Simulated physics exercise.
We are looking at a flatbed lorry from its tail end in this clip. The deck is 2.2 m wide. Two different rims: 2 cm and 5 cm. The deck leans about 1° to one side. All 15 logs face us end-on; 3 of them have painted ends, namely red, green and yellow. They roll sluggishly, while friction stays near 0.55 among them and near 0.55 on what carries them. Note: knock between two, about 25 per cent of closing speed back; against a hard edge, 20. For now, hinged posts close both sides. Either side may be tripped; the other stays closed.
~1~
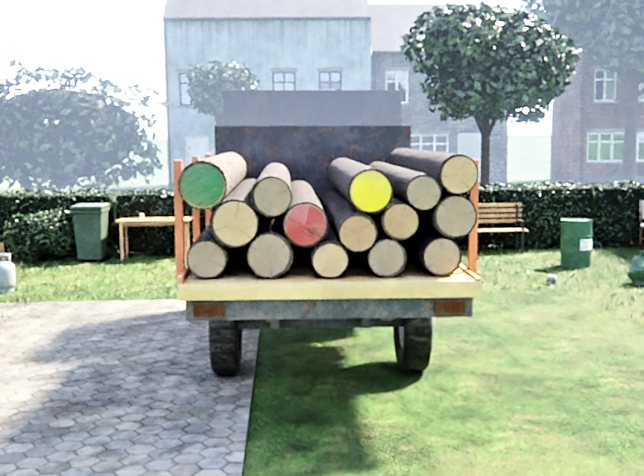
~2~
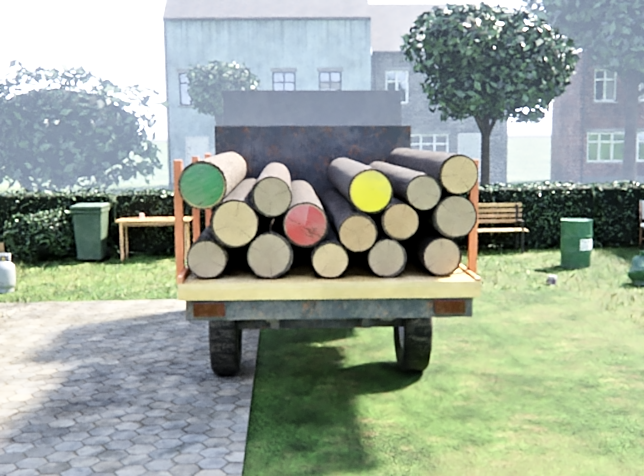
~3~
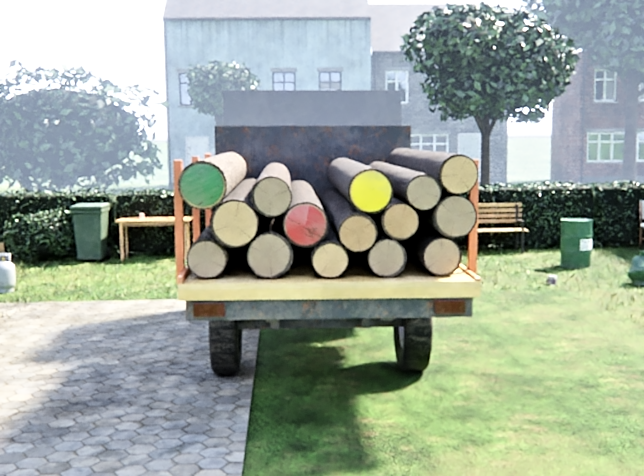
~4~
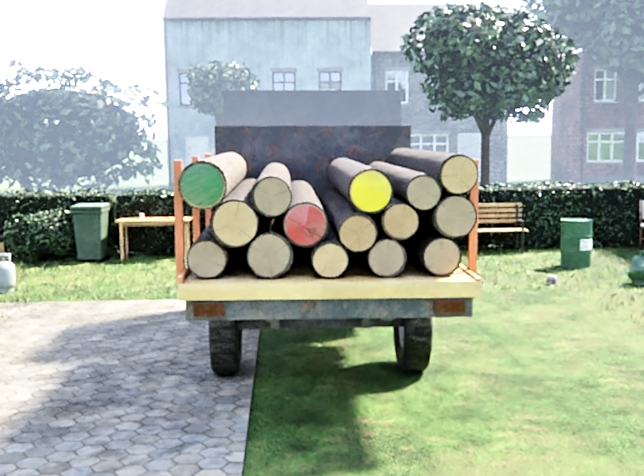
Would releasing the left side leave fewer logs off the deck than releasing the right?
Yes.
Side on the left freed, after 0.6 s, red is up on others, 90 cm from the left edge; green is dropping off the left side; yellow is up on others, 80 cm from the right edge; 1 of 15 is off.
Side on the left freed, at the end, red is up on others, 95 cm from the left edge; green is on the ground to the left; yellow is up on others, 80 cm from the right edge; 1 of 15 is off.
Side on the right freed, after 0.6 s, red is up on others, 90 cm from the left edge; green is up on others, 20 cm from the left edge; yellow is up on others, 65 cm from the right edge, rolling right; 2 of 15 are off.
Side on the right freed, at the end, red is up on others, 95 cm from the left edge; green is up on others, 20 cm from the left edge; yellow is up on others, 50 cm from the right edge; 3 of 15 are off.
